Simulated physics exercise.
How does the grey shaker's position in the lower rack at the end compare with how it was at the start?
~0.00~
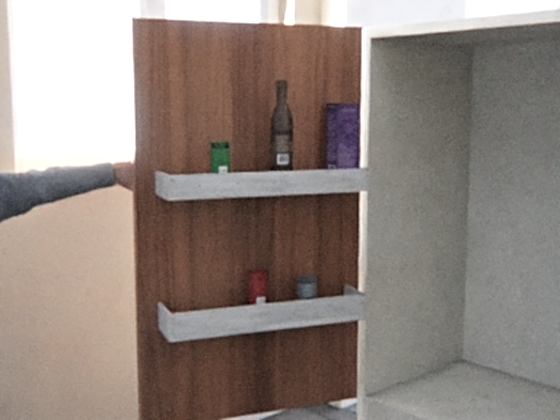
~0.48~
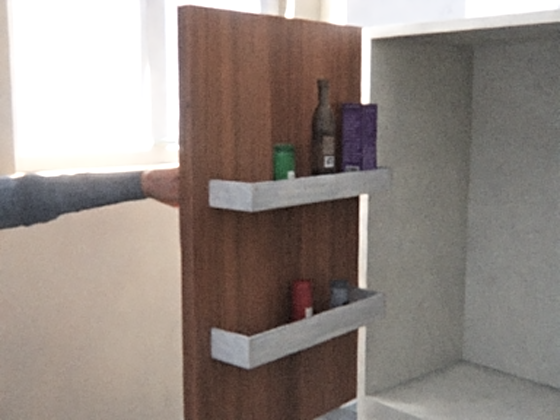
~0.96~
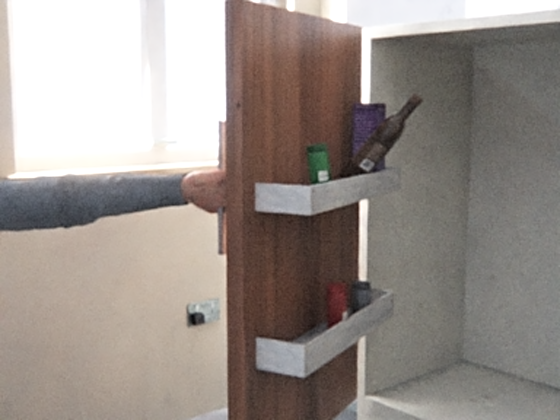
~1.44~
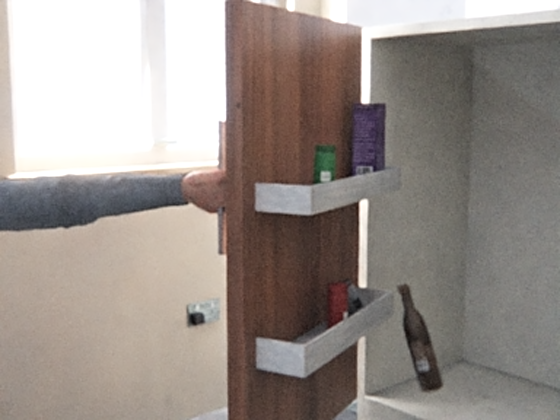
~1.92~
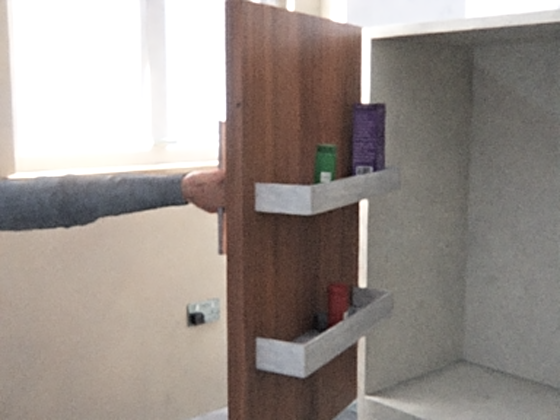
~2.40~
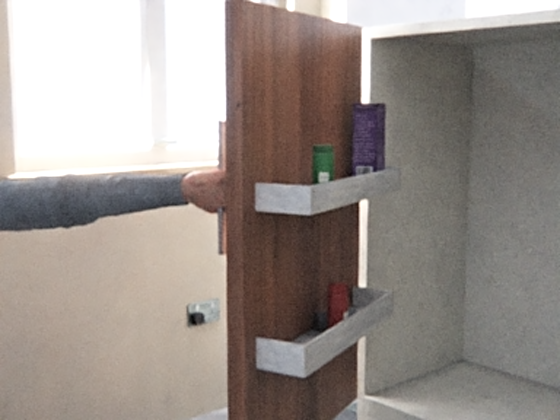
At the start the grey shaker stands upright in the lower rack beside the red one. By the end it is lying on its side in that rack.
The clip opens on a wood-grained door beside an empty cupboard, a hand at its left edge and two racks holding a brown bottle, a purple carton and small green, red and grey shakers. The arm pushes the door's free edge rightward, carrying everything upright with it. As the door halts, the bottle tips right over the upper rack's rim, and the green shaker tilts slightly before settling. The bottle drops past the lower rack and out of view while the grey shaker topples. It ends on its side in the lower rack, with the carton and other shakers still upright.
